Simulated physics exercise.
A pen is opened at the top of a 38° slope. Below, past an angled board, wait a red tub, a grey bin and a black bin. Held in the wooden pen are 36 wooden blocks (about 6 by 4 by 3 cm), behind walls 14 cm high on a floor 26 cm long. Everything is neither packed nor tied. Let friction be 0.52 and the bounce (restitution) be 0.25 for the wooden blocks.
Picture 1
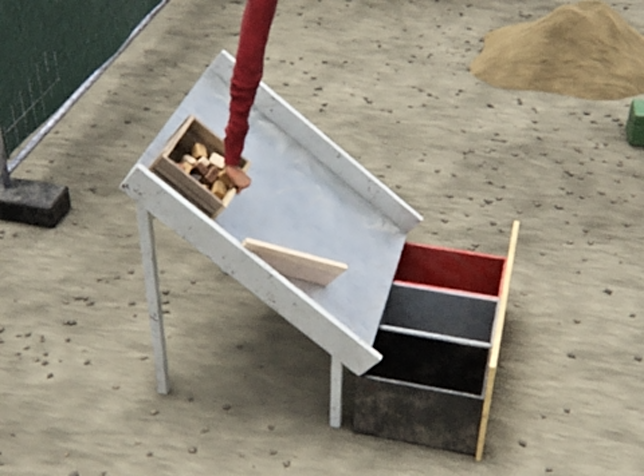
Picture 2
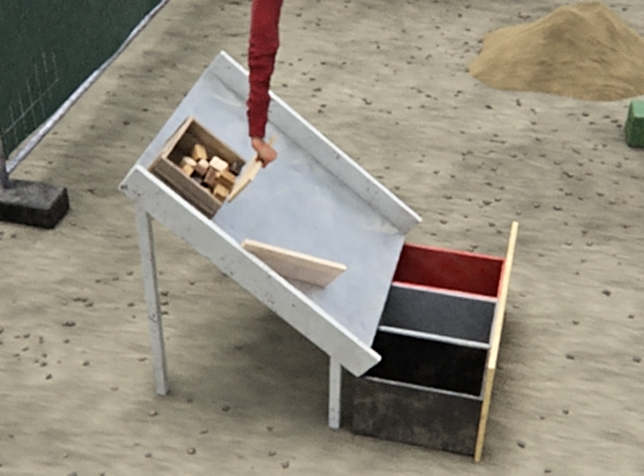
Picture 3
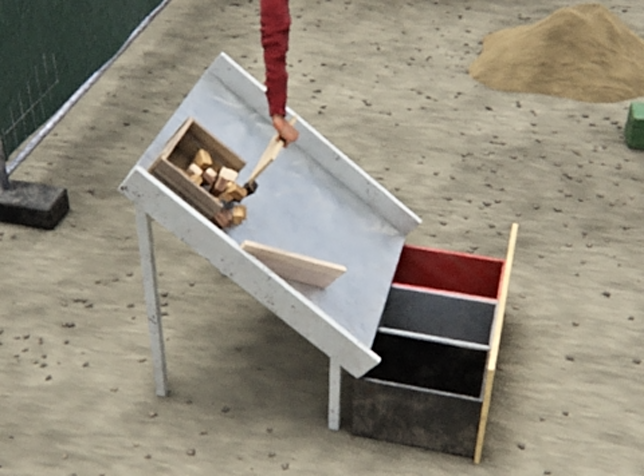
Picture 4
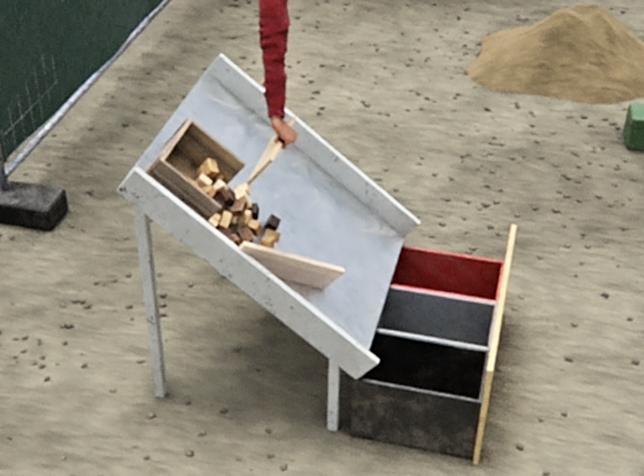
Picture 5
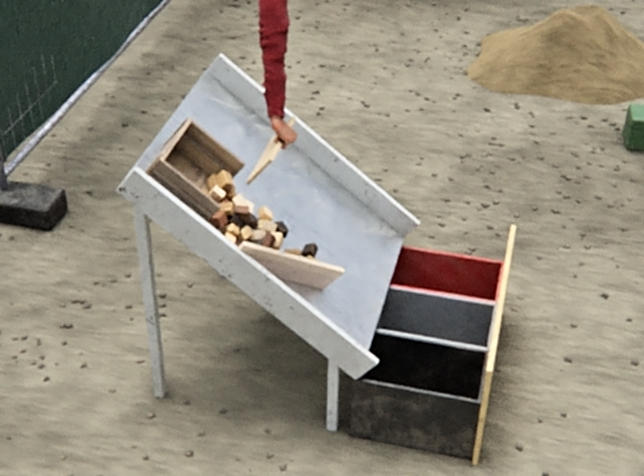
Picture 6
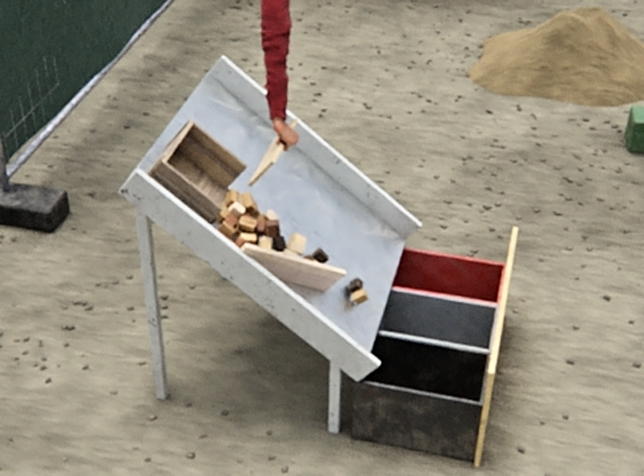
A red-sleeved arm swings open the end of a wooden pen at the top of a pale slope, then holds the gate aside. Wooden blocks slide out and bunch against a slanted board below, emptying the pen, and a few slip past the board's lower end toward the bins.
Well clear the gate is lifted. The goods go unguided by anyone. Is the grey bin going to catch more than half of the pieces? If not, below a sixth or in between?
Expected outcome: Beyond half.
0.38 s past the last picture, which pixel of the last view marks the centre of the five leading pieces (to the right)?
They are centred near (449, 359).
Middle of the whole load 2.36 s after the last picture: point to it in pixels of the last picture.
I'd place it about (442, 371) in the last view.
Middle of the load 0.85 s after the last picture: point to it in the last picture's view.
About (436, 363).
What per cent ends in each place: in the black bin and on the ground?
Approx. 5 % / 0 %.
Then, 0.38 s after the last picture, 8 in the grey bin, 27 on the slope and 1 in the air.
Then, 0.85 s after the last picture, 25 in the grey bin, 8 on the slope and 3 in the air.
Then, 1.51 s after the last picture, 30 in the grey bin, 1 in the black bin, 4 on the slope and 1 in the air.
Final count (2.36 s after the last picture), 33 in the grey bin, 1 in the black bin and 2 on the slope. Asked share, 33 of 36, 92 per cent.
